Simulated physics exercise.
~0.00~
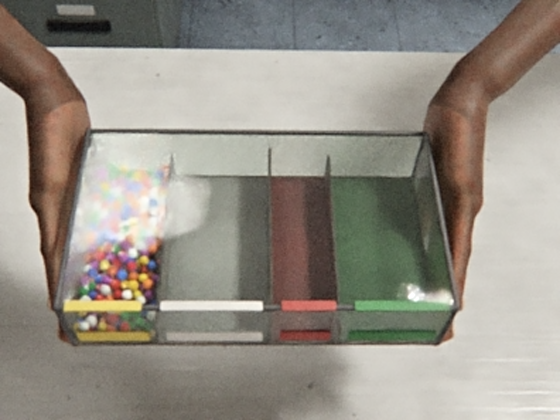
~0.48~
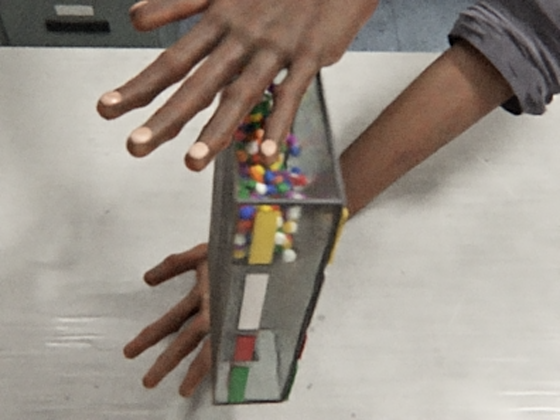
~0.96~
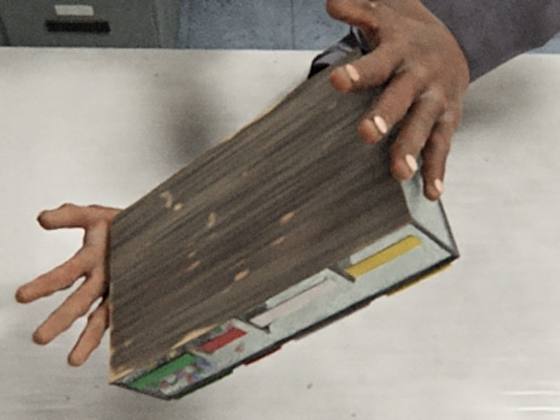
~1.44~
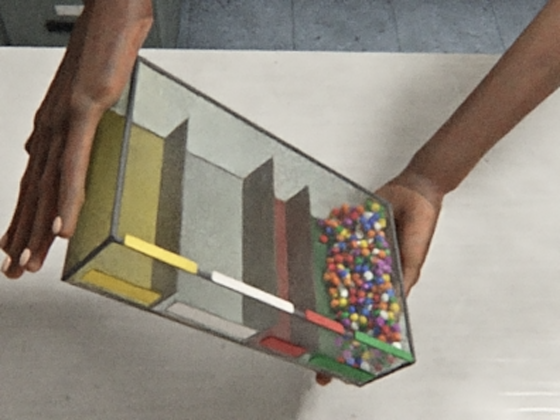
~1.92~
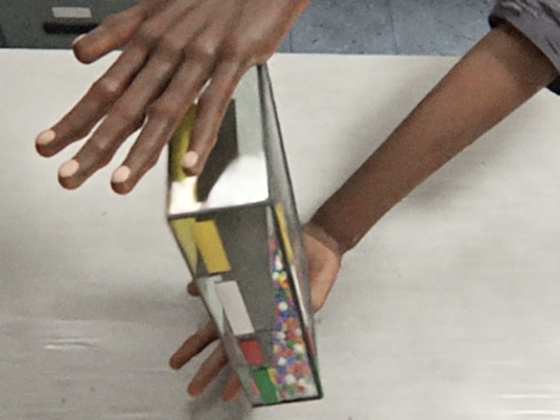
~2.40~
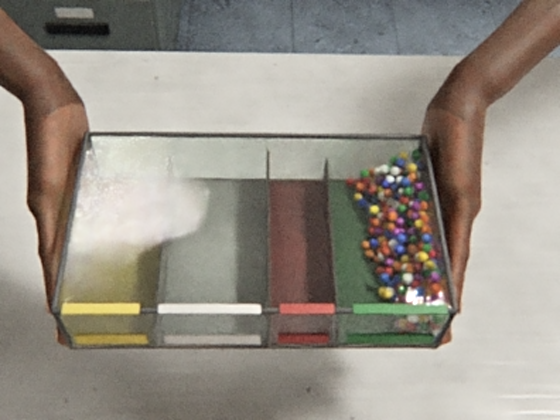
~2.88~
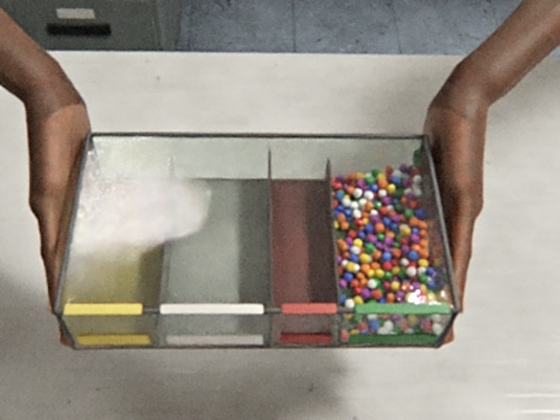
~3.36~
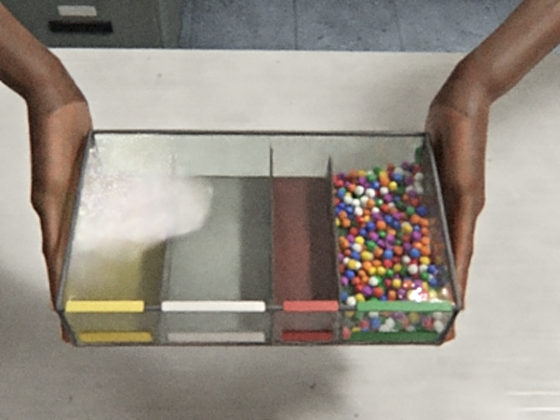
Colourful beads shifting from the yellow compartment to the green one as two hands turn a lidded box over and level it.
